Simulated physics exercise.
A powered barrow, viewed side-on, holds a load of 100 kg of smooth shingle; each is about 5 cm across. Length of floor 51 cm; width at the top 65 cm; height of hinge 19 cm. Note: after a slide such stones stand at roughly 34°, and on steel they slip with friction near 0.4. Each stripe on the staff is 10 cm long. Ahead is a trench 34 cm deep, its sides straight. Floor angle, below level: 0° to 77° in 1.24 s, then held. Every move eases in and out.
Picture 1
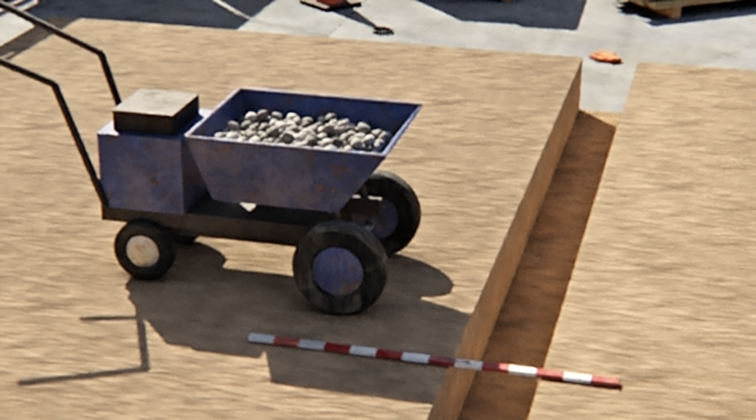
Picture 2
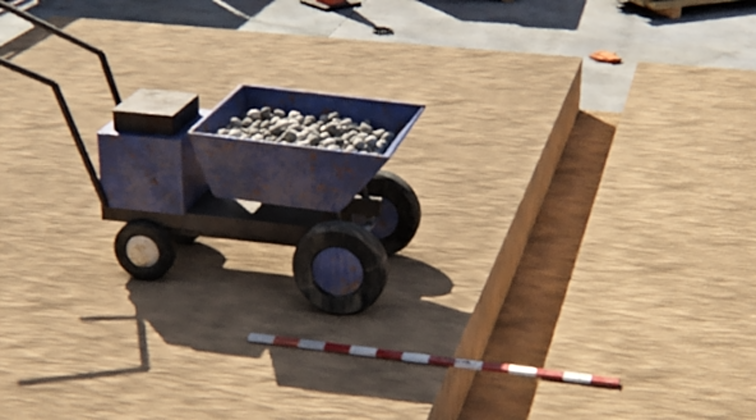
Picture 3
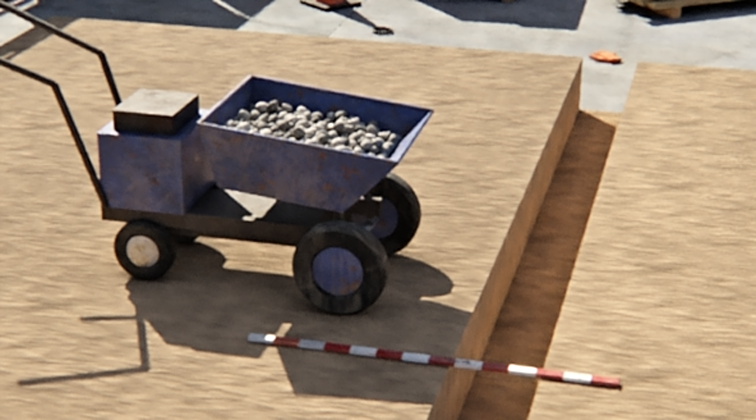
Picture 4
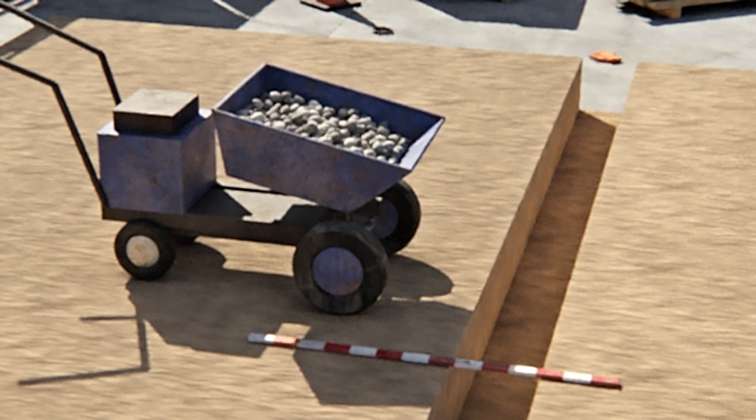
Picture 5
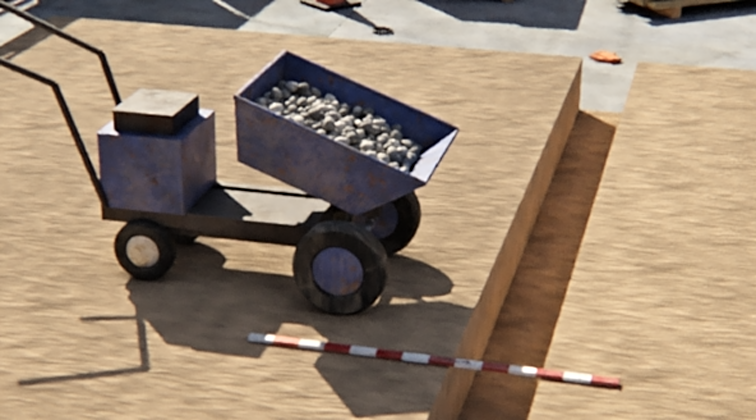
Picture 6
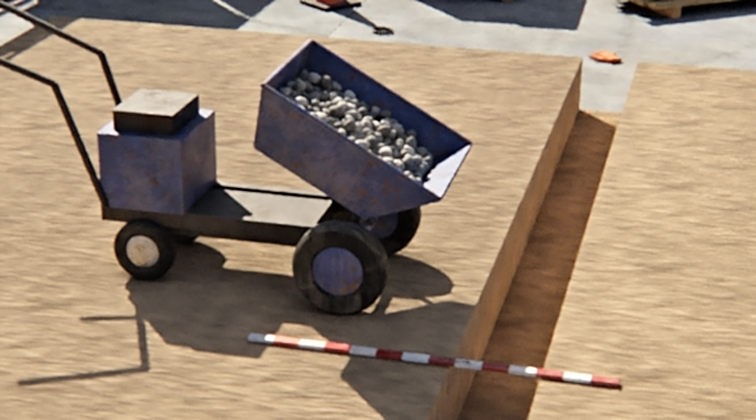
The blue tray of a powered barrow tilting steadily, its rear rising and its lip dipping rightward, carrying grey stones near a trench.
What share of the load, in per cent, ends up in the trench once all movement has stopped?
About 97 per cent.
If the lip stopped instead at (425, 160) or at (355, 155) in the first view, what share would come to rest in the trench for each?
Around 55 and then 100 percent.
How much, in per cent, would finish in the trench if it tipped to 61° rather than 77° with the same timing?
Then roughly 90 percent.
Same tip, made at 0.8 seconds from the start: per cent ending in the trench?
Roughly 90% would finish there.
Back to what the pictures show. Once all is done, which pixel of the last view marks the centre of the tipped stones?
Somewhere around (524, 360) in the last picture.
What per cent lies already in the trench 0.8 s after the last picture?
Approx. 65 % of the load.
Then, 0.4 s after the last picture the floor is at 65°, 100 % in the tray; the foremost stones are at (485, 243).
Then, 0.8 s after the last picture the floor is at 77°, 33 % in the tray, 64 % in the trench, 2 % past the trench; the foremost stones are at (597, 301).
Then, 1.2 s after the last picture the floor is at 77°, 6 % in the tray, 91 % in the trench, 3 % past the trench; the foremost stones are at (662, 300).
Then, 3.1 s after the last picture the floor is at 77°, 0 % in the tray, 97 % in the trench, 3 % past the trench; the foremost stones are at (684, 302).
